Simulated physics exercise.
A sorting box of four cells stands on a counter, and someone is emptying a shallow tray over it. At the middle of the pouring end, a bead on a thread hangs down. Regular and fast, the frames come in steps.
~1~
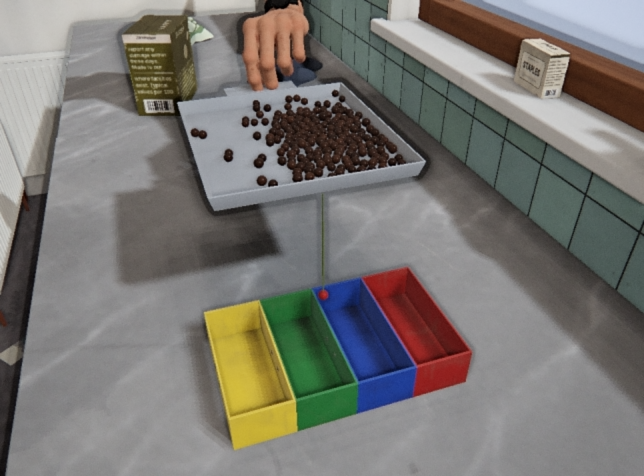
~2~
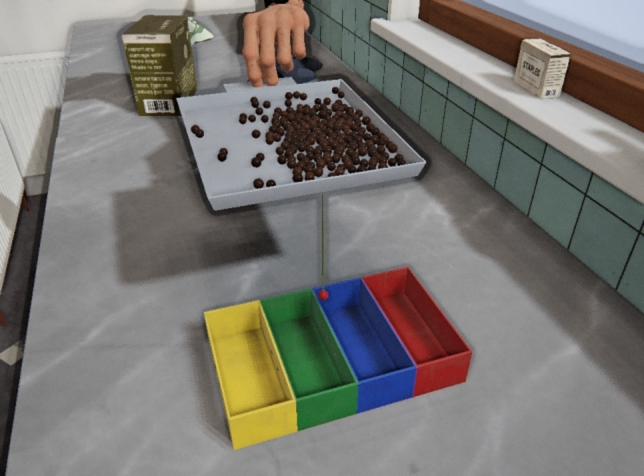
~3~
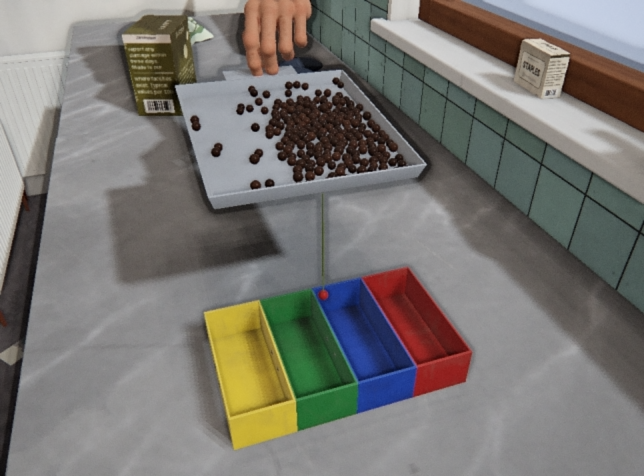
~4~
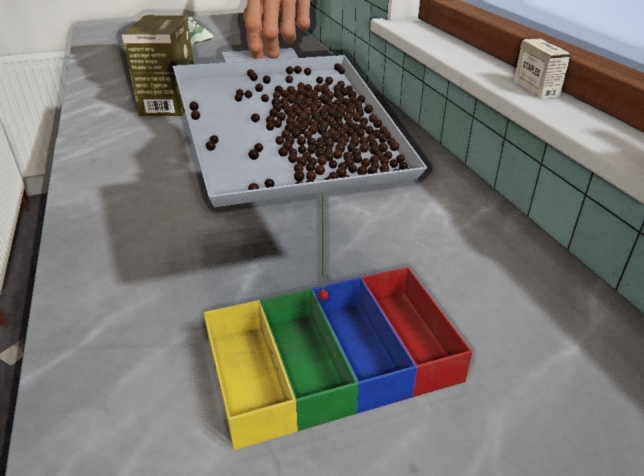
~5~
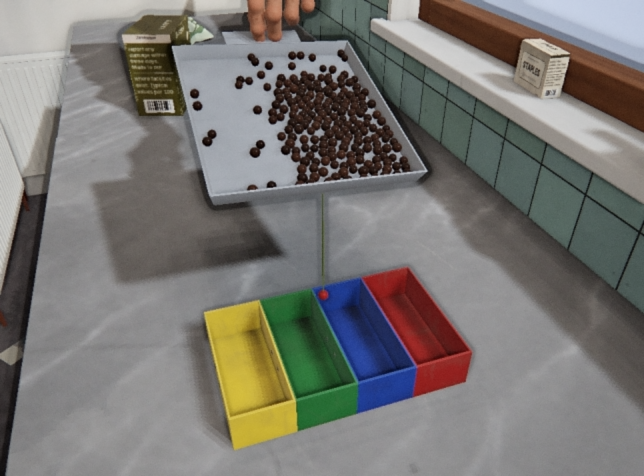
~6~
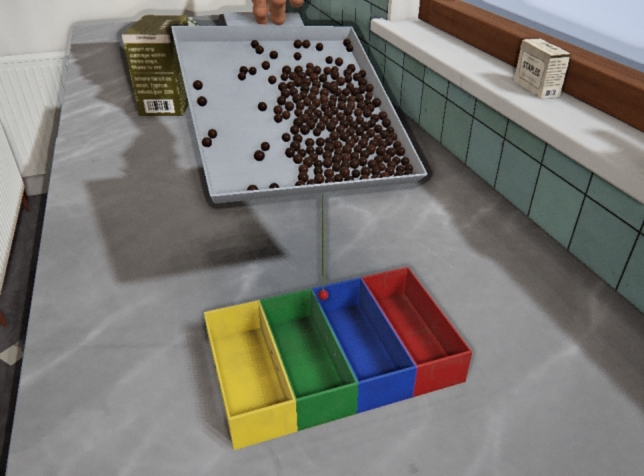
On a kitchen counter, a hand raised the back of a shallow tray of small brown balls above a box with yellow, green, blue and red cells, and the balls shifted slightly forward and right.
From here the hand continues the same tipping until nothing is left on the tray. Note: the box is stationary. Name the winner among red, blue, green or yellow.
Winner: Red.
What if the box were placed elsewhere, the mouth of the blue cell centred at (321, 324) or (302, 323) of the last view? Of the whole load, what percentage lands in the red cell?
It would be near 40 per cent first and near 30 per cent second.
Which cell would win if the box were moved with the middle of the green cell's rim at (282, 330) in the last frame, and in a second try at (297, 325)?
That red cell; red.
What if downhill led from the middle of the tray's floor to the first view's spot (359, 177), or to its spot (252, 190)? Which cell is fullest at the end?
The red one; the yellow cell.
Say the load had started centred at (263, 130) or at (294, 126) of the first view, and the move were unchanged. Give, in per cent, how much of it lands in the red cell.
Around 50 then around 50 per cent.
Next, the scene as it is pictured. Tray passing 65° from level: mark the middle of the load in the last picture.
Near (374, 177).
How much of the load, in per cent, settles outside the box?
I'd say around 10 per cent.
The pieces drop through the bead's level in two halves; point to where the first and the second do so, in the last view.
I'd place the first part at (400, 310) and the rest at (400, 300).
Just after the last frame, tray tipped steeply; the larger part on the tray; just a few in the red cell; just a few in the blue cell; just a few in the yellow cell; roughly a quarter falling or outside the box.
A moment on, tray tipped past a quarter turn; about a tenth on the tray; roughly a third in the red cell; roughly a quarter in the blue cell; about a tenth in the green cell; just a few in the yellow cell; roughly a quarter falling or outside the box.
Further on, tray tipped past a quarter turn; roughly half in the red cell; roughly a quarter in the blue cell; about a tenth in the green cell; just a few in the yellow cell; about a tenth falling or outside the box.
When it is over, tray tipped past a quarter turn; roughly half in the red cell; roughly a quarter in the blue cell; about a tenth in the green cell; just a few in the yellow cell; about a tenth outside the box.
